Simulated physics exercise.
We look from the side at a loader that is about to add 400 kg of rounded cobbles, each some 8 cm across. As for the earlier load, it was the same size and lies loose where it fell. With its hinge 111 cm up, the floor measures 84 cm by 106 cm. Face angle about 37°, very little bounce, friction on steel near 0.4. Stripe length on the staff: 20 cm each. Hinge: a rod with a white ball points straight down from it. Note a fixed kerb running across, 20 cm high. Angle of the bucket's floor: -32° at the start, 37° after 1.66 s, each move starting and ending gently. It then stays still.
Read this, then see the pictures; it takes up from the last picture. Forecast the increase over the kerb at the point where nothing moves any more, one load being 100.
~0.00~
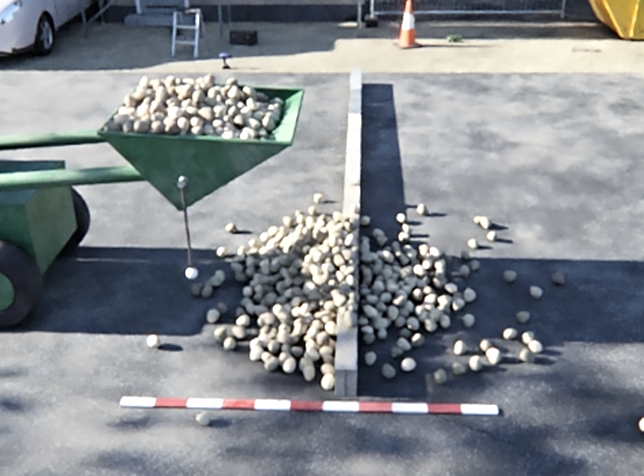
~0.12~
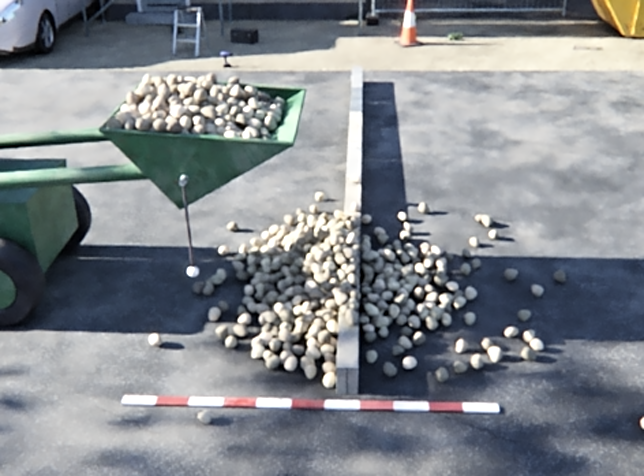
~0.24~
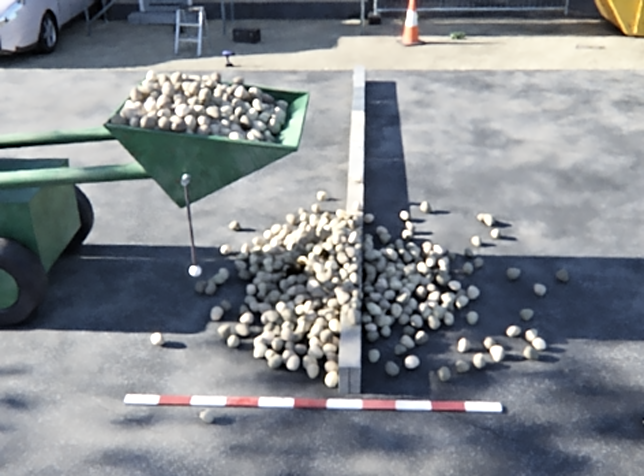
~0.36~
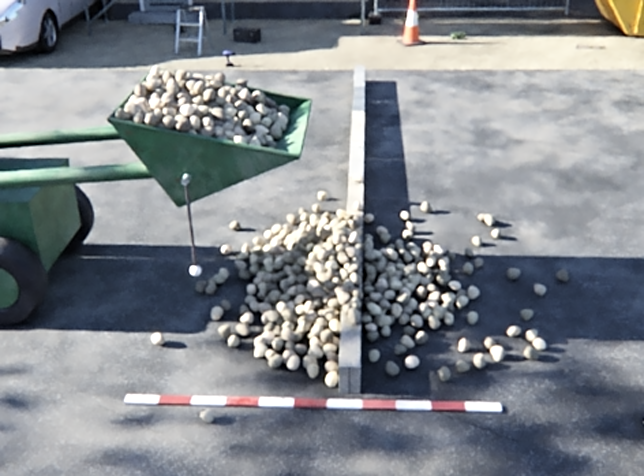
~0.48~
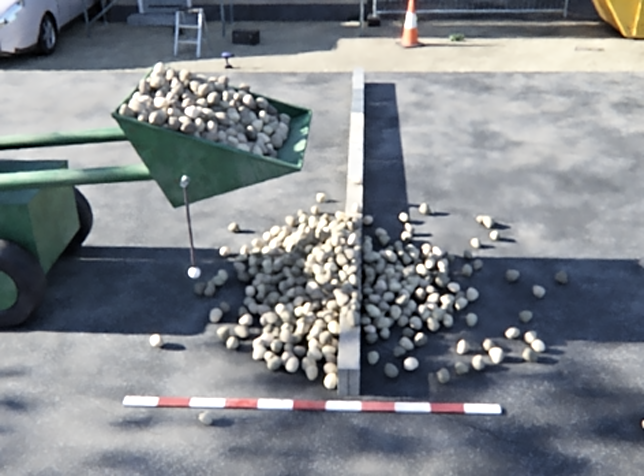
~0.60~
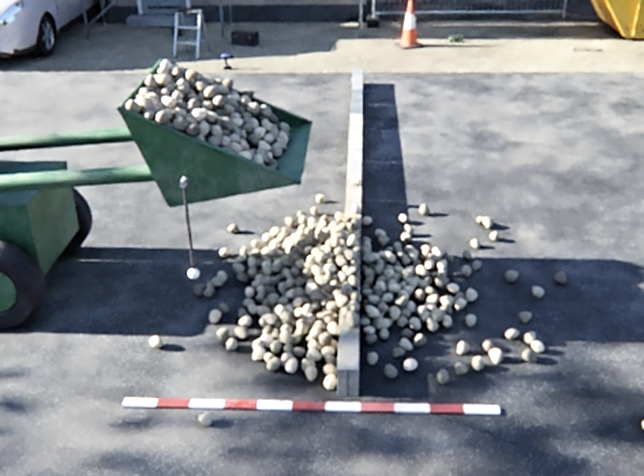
I would say 31 per cent.
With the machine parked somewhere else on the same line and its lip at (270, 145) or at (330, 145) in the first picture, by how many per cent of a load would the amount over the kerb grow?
The first would add some 10 per cent and the second some 70 per cent.
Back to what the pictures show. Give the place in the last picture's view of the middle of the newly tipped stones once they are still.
Near (317, 271).
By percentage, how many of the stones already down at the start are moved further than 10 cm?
15 %.
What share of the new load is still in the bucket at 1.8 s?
Roughly 30 per cent is still inside.
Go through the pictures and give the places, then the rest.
In the first picture, the bucket is at -32°, its lip at (291, 144); the top of the load is at (173, 90). The earlier load is highest near (341, 253), 29 cm above ground level, 74 % on this side of the kerb, 27 % over the kerb.
In the second picture, the bucket is at -31°, its lip at (293, 144); the top of the load is at (175, 88); the stones move at 0.1 m/s on average.
In the third picture, lip at (297, 149), floor tilted -28°, highest stones at (171, 87); the stones move at 0.1 m/s on average.
In the fourth picture, the bucket is at -24°, its lip at (300, 157); the top of the load is at (166, 82); the stones move at 0.2 m/s on average.
In the fifth picture, lip at (301, 169), floor tilted -18°, highest stones at (166, 81); the stones move at 0.2 m/s on average.
In the sixth picture, the bucket is at -11°, its lip at (301, 183); the top of the load is at (170, 76); the stones move at 0.3 m/s on average.
After 1.2 s the floor is at 26°; in per cent of one load, 96 in the bucket, 78 on this side of the kerb, 27 over the kerb; the foremost stones are at (540, 308).
After 1.8 s the floor is at 37°; in per cent of one load, 30 in the bucket, 138 on this side of the kerb, 33 over the kerb; the foremost stones are at (540, 308).
After 2.1 s the floor is at 37°; in per cent of one load, 5 in the bucket, 146 on this side of the kerb, 50 over the kerb; the foremost stones are at (540, 308).
After 4.7 s the floor is at 37°; in per cent of one load, 0 in the bucket, 143 on this side of the kerb, 57 over the kerb; the foremost stones are at (540, 308). Net gain over the kerb, 31.
